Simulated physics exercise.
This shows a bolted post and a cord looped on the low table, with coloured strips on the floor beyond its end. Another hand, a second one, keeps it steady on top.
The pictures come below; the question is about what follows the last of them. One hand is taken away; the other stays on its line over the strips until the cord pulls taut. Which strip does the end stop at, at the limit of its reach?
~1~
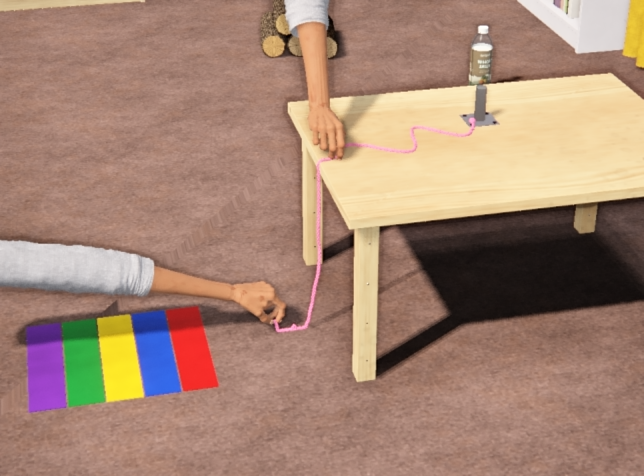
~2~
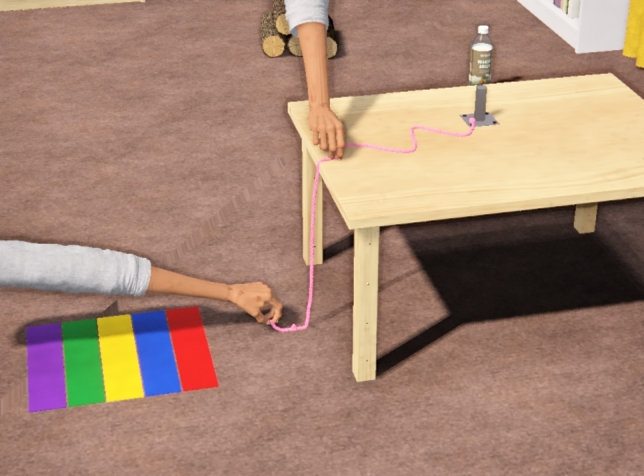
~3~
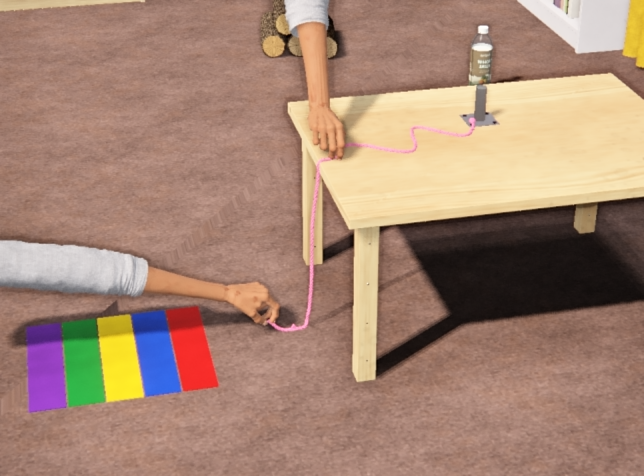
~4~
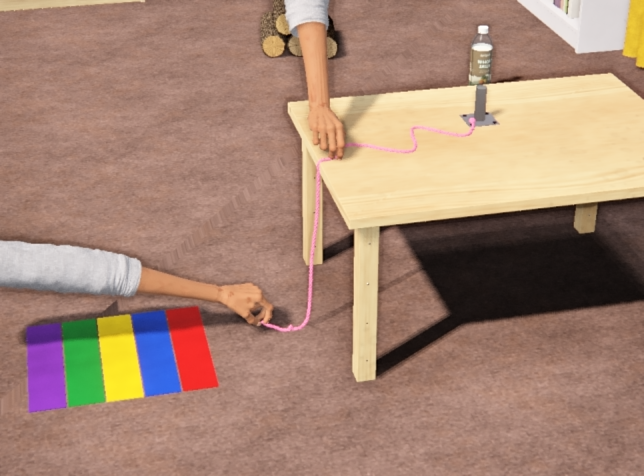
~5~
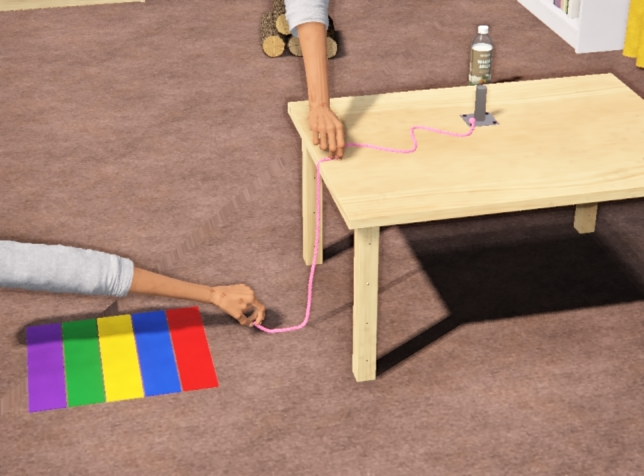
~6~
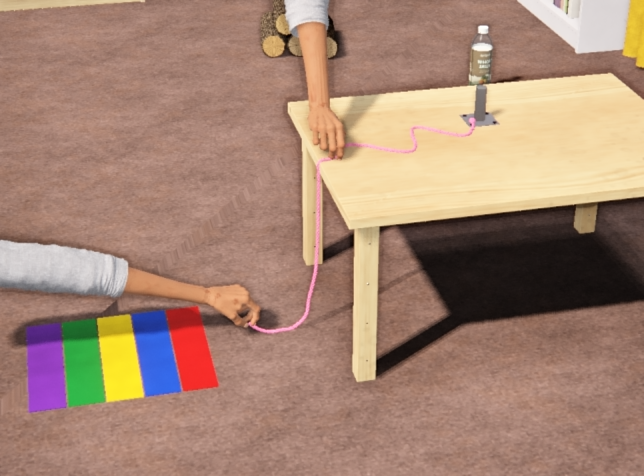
It stops at the purple strip.
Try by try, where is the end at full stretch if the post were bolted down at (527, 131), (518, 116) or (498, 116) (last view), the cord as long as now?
You'd find it around (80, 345), then (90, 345), and finally (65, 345).
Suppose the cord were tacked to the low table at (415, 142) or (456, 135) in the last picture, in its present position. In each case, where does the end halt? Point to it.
I'd put it around (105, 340) the first time and around (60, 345) the second.
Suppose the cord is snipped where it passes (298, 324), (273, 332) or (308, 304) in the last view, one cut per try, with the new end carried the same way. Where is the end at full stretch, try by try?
In turn, (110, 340) for the first, (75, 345) for the second and (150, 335) for the third.
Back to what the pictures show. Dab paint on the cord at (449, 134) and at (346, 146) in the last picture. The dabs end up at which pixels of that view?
The first moves to (423, 131), the second to (279, 182).
A little later, end near (113, 341); over yellow.
Next, end near (65, 347); over green.
When it is tight, end near (37, 350); over purple. It halts on the purple strip.
